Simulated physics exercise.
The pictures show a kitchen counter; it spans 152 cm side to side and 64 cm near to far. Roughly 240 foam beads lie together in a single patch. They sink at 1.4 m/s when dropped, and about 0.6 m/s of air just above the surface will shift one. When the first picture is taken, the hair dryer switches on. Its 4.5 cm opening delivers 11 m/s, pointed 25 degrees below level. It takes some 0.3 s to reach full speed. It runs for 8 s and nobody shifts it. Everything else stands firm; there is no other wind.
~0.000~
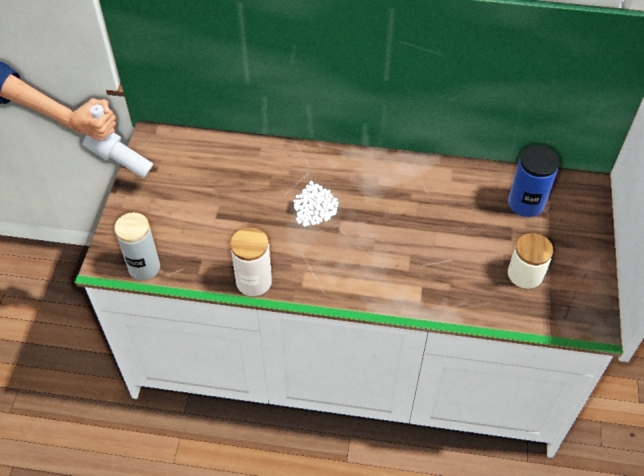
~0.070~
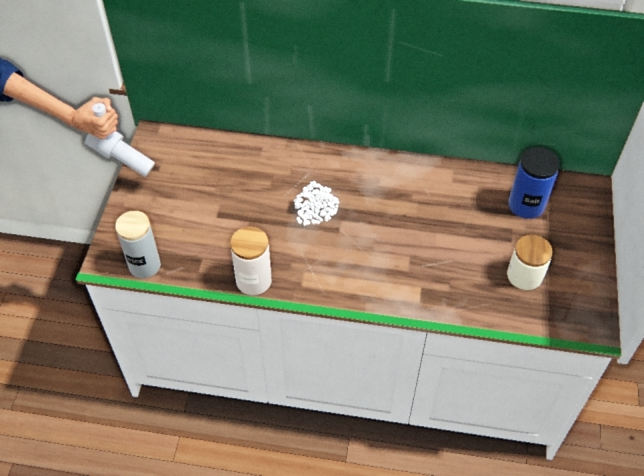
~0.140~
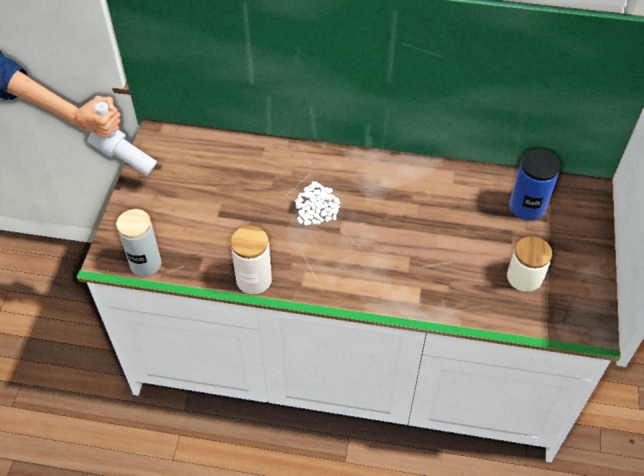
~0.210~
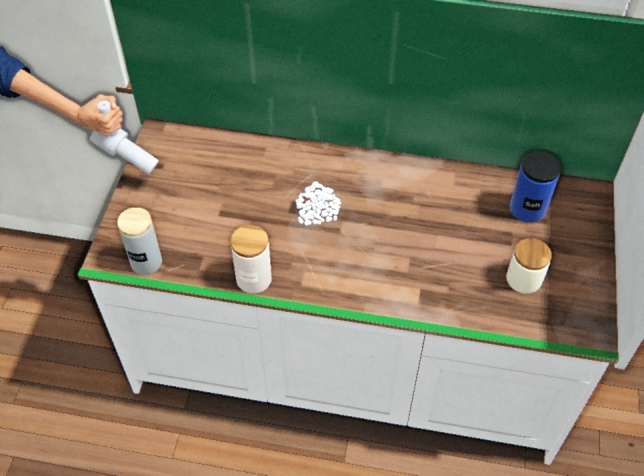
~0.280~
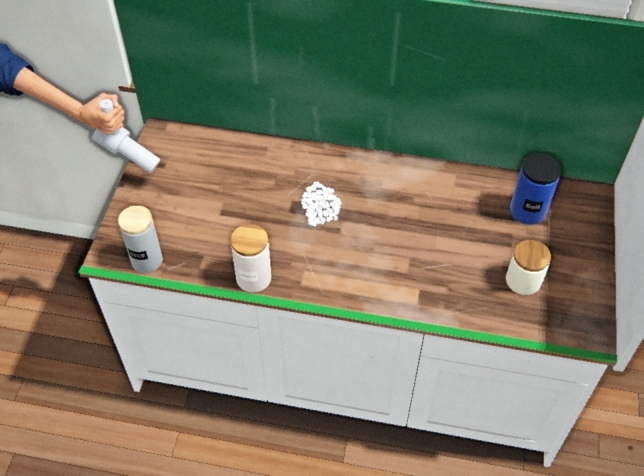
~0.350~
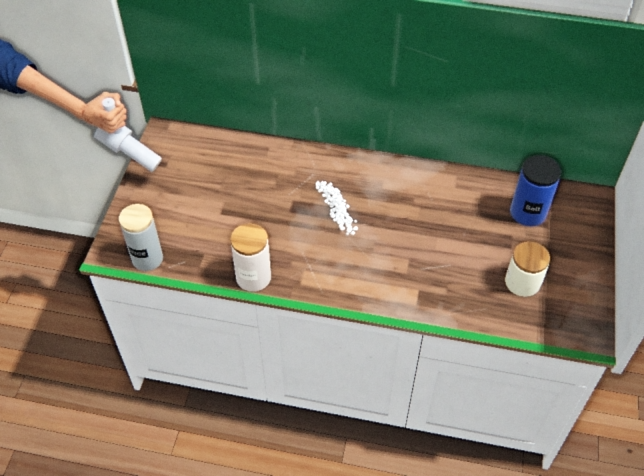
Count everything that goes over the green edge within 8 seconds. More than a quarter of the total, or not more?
Not more than a quarter.
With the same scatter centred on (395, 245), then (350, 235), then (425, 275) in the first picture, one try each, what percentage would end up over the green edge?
First try 30 %, second 20 %, third 70 %.
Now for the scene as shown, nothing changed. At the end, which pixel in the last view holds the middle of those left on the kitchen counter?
I'd put it close to (600, 215) in the last view.
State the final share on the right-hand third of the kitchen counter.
I'd estimate around 100 per cent.
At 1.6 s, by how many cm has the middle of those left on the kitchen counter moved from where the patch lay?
I'd guess near 85 cm.
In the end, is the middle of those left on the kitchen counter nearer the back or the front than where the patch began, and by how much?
The middle sits nearer the rear edge now, some 15 cm away from where it began.
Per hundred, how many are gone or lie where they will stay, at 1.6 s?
My guess would be around 0 %.
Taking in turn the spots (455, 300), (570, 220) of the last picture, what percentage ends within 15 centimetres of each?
0 %, 70 %.
After 1.6 s, 1 % are over the green edge; the middle of those still in play is near (601, 225); 0 % have settled or left.
After 2.6 s, 1 % are over the green edge; the middle of those still in play is near (608, 218); 9 % have settled or left.
After 4.4 s, 1 % are over the green edge; the middle of those still in play is near (604, 213); 16 % have settled or left.
After 8.0 s, at the end, 1 % are over the green edge; the middle of those still in play is near (600, 215).
